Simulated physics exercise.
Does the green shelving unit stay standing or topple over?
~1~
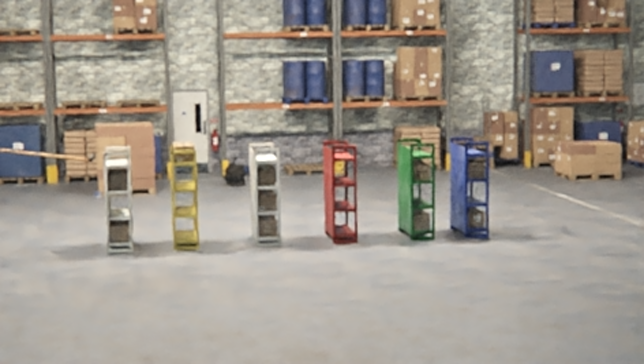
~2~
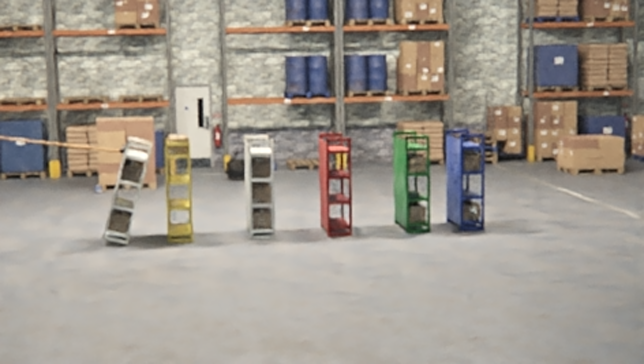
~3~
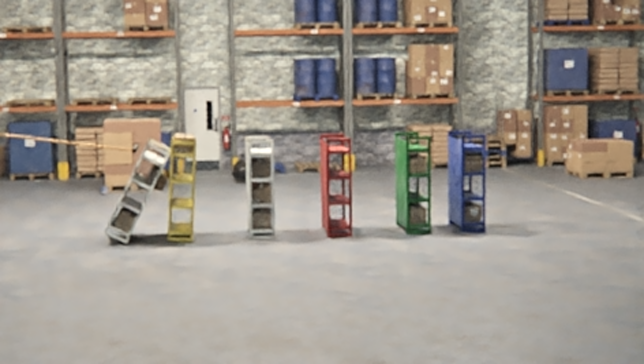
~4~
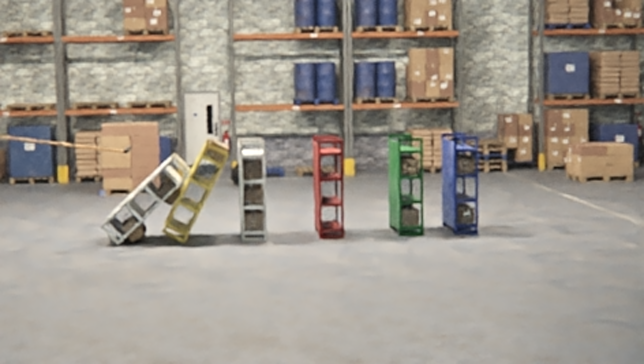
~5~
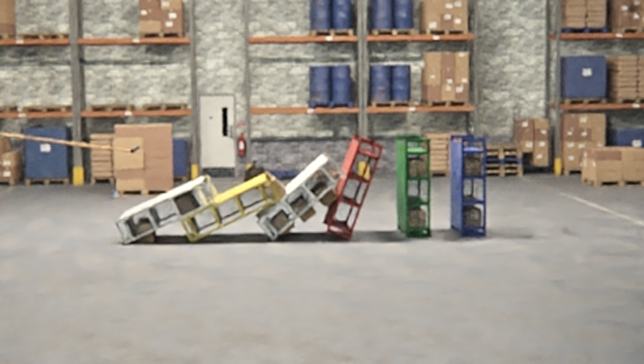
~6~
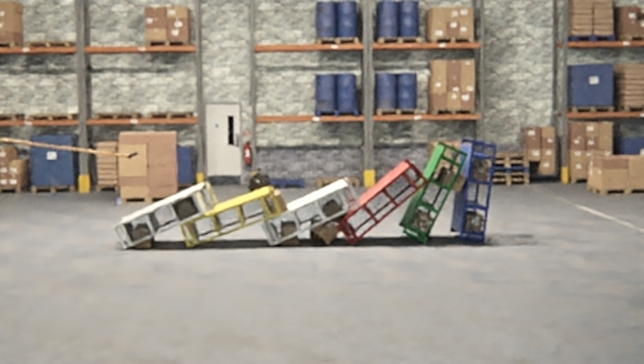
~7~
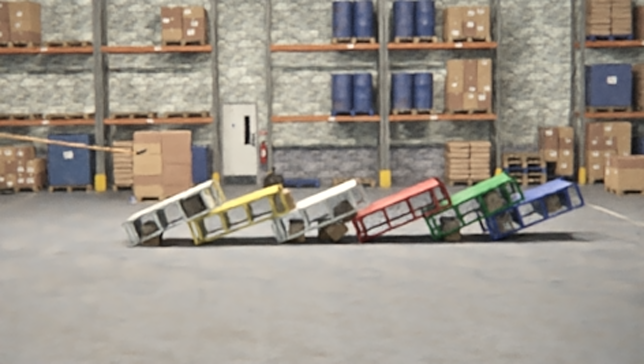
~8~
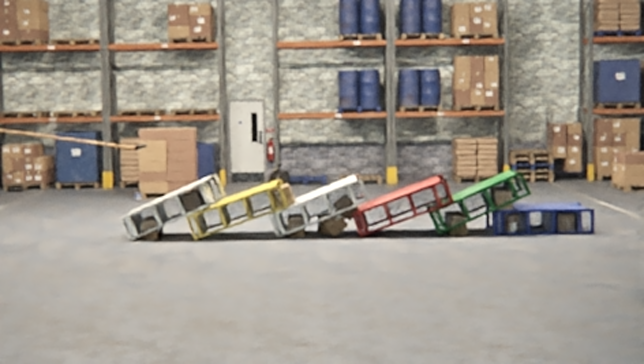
The green shelving unit topples over to the right and ends up leaning steeply on the fallen blue one.
